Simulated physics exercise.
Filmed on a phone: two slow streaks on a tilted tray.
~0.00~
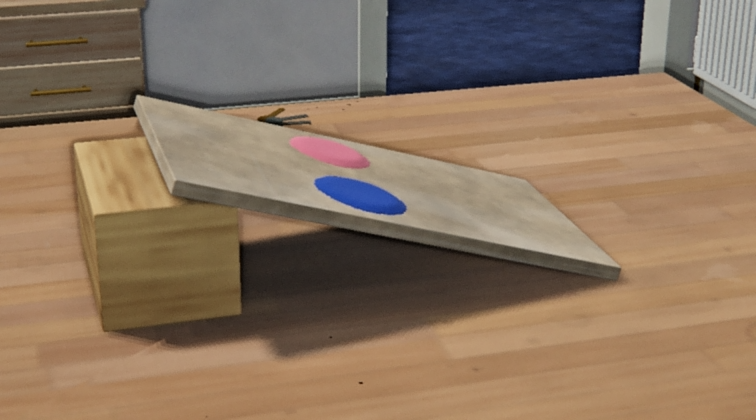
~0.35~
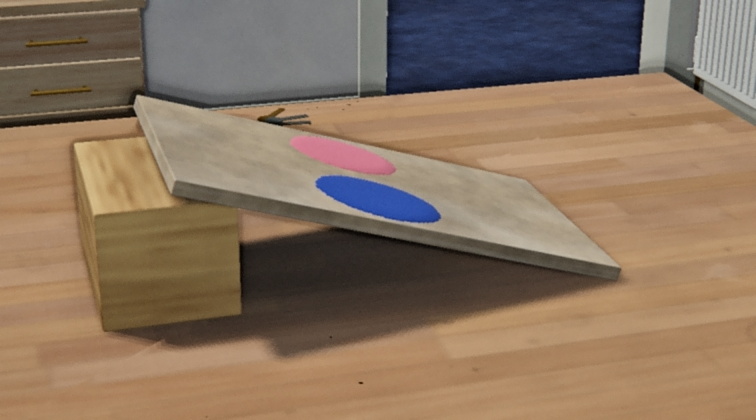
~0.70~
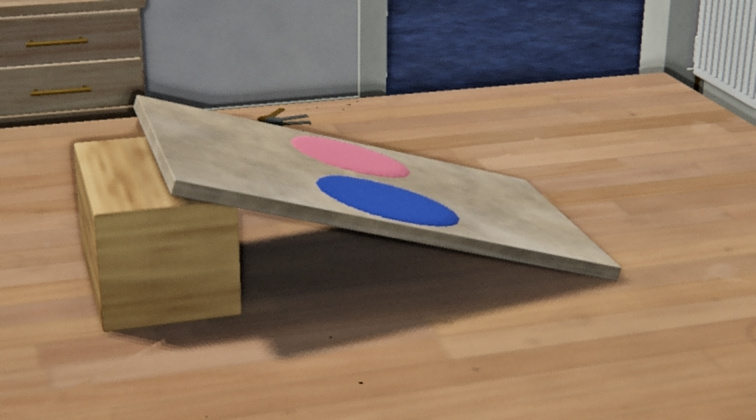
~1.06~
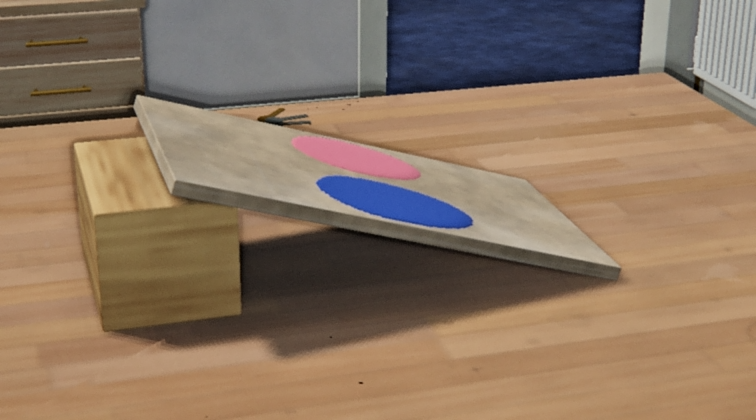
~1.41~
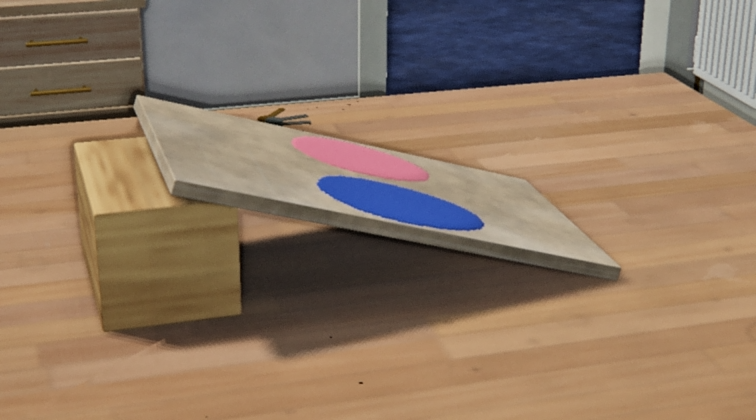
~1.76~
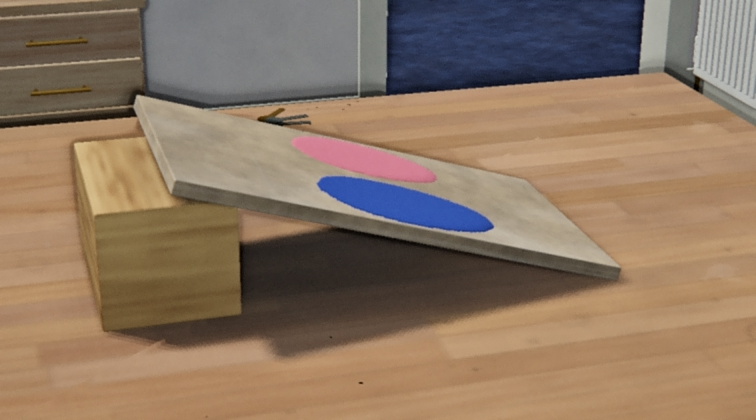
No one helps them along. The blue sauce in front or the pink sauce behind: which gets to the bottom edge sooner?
It is the front one.
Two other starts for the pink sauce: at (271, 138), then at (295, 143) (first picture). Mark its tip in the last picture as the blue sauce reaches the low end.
Around (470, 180) in the first try, (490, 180) in the second.
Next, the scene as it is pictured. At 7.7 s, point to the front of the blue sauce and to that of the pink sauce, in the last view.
About (571, 236) and (498, 187).
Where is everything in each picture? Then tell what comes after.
Tip of the blue sauce half way down; tip of the pink sauce (355, 156) half way down, in the first picture.
Tip of the blue sauce (425, 206) half way down; tip of the pink sauce half way down, in the second picture.
Tip of the blue sauce three quarters of the way down; tip of the pink sauce (397, 165) half way down, in the third picture.
Tip of the blue sauce (460, 214) three quarters of the way down; tip of the pink sauce three quarters of the way down, in the fourth picture.
Tip of the blue sauce three quarters of the way down; tip of the pink sauce (415, 169) three quarters of the way down, in the fifth picture.
Tip of the blue sauce (479, 217) three quarters of the way down; tip of the pink sauce three quarters of the way down, in the sixth picture.
After 4.9 s, the blue sauce is close to the edge; the pink sauce is three quarters of the way down.
After 7.7 s, the blue sauce is close to the edge; the pink sauce is close to the edge.
After 9.9 s, the blue sauce is at the low edge; the pink sauce is close to the edge.
